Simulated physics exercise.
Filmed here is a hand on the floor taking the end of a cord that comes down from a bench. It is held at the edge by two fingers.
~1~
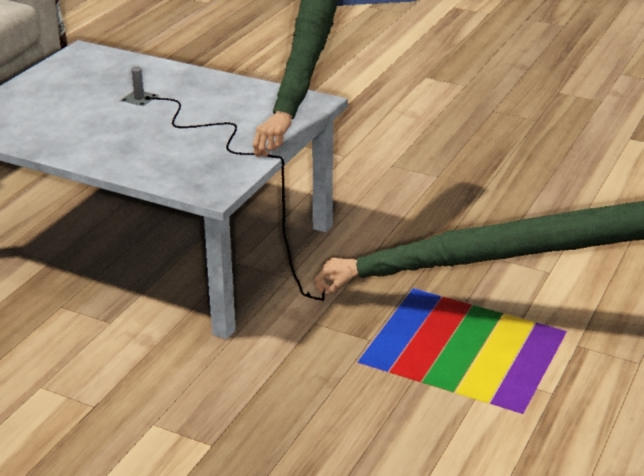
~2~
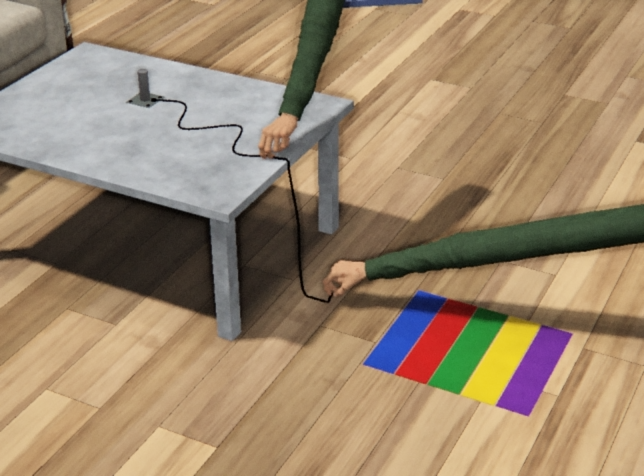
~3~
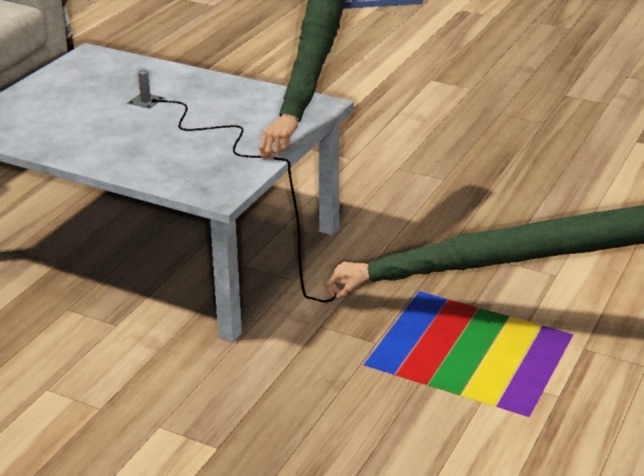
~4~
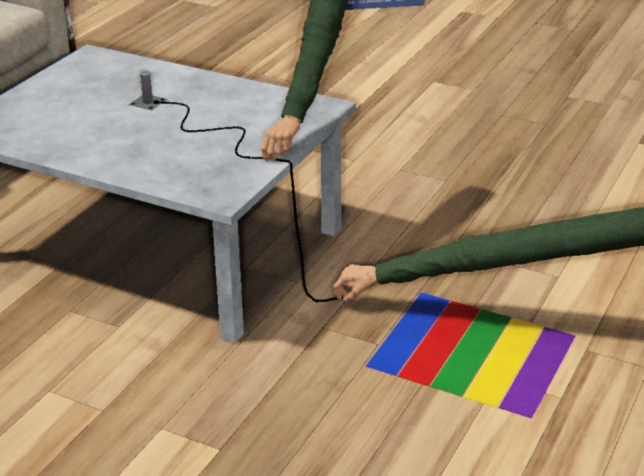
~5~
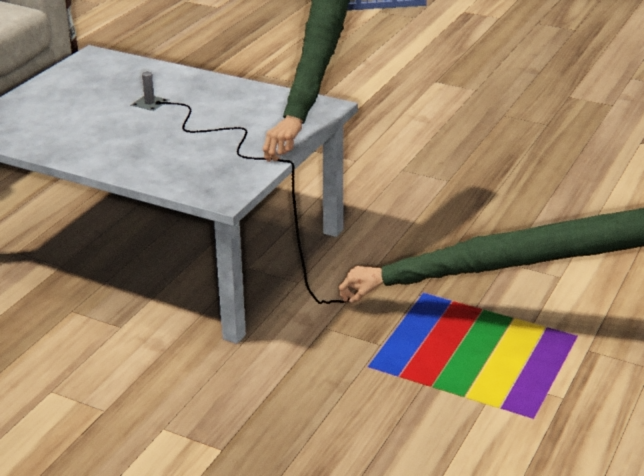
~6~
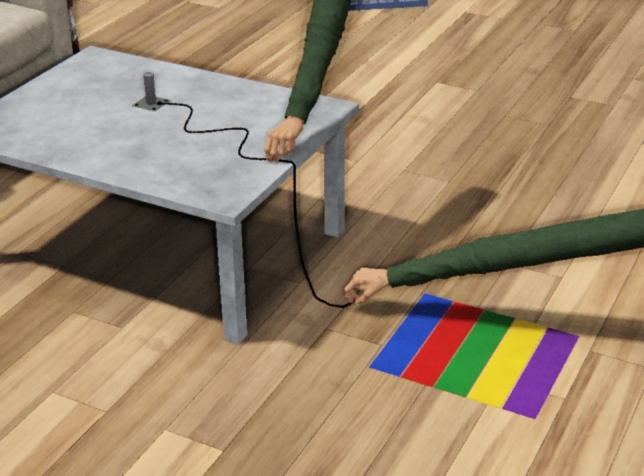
A hand near the floor slowly draws the black cord's end slightly to the right.
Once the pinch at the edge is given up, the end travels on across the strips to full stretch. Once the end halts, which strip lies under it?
The yellow strip lies under it.
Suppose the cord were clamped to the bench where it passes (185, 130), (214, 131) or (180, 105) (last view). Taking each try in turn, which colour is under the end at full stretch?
Lab note - strips reached: Green; green; yellow.
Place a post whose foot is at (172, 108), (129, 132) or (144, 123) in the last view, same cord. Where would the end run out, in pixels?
Try by try, around (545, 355), (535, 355) and (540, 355).
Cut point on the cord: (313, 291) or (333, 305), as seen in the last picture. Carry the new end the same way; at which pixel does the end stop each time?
First (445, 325), then (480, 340).
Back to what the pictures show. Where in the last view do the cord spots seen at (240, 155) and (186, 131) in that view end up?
(312, 170) for the first, (221, 129) for the second.
Soon after, end near (450, 329); over red.
Then, end near (491, 340); over green.
At full stretch, end near (515, 347); over yellow. It gets as far as the yellow strip.
